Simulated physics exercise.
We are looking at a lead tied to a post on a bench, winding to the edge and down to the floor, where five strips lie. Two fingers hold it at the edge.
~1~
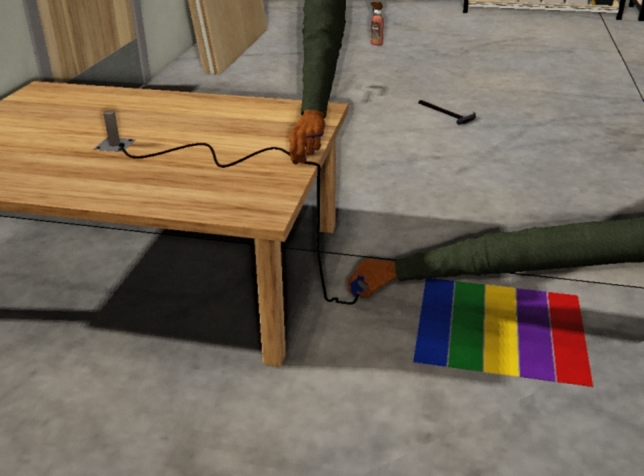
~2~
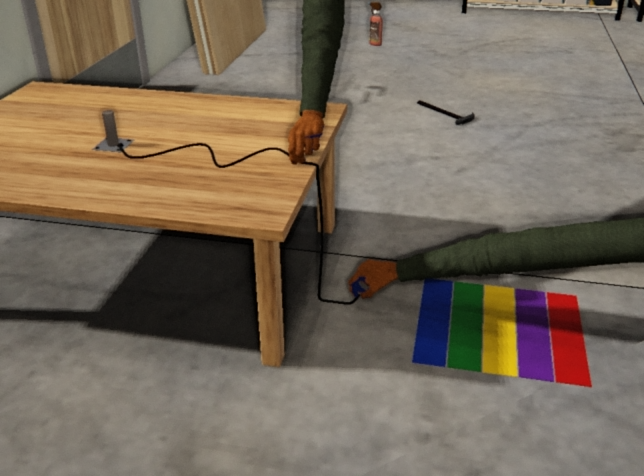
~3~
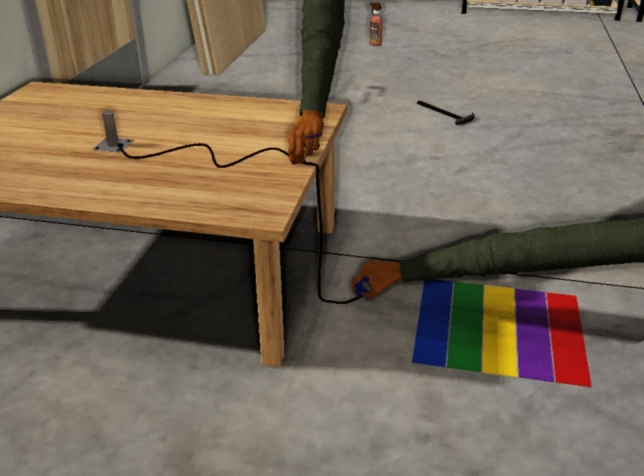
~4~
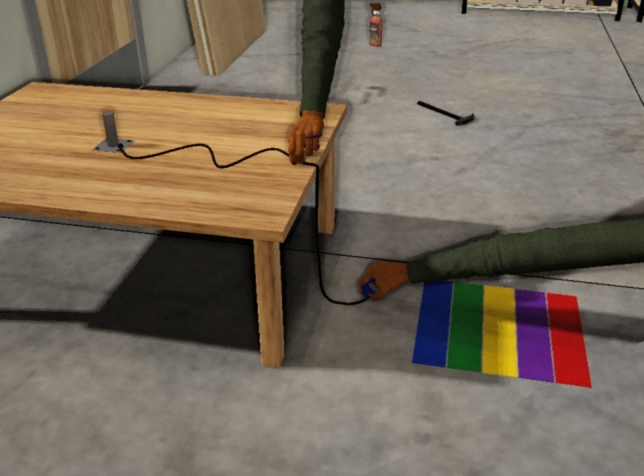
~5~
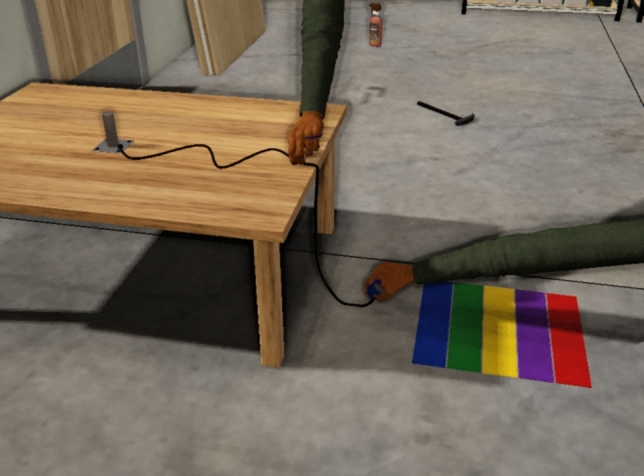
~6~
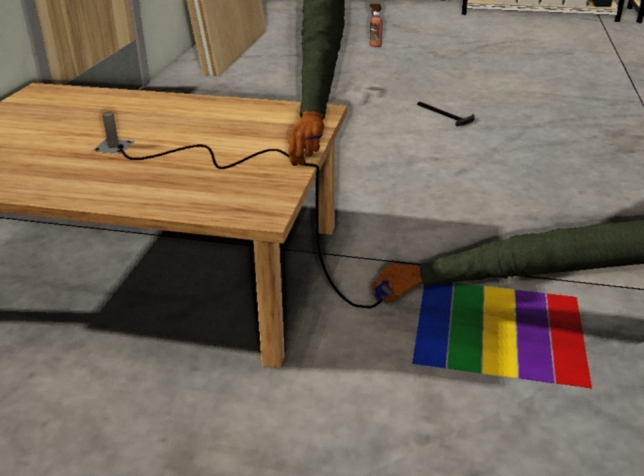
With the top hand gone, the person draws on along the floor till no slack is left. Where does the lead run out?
Over red.
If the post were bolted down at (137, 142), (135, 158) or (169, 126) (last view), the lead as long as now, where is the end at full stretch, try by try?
About (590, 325), (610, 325) and (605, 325).
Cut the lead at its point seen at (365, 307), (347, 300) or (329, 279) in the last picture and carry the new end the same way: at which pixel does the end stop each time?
In that order: (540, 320), (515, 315) and (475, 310).
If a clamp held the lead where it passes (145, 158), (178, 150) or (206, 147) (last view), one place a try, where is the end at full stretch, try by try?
Near (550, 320), (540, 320) and (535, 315).
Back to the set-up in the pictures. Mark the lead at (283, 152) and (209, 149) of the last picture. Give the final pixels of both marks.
They go to (352, 189) and to (233, 157).
Early on, end near (512, 315); over yellow.
Midway, end near (547, 319); over purple.
At the end of the slack, end near (569, 322); over red. The end stops over the red strip.
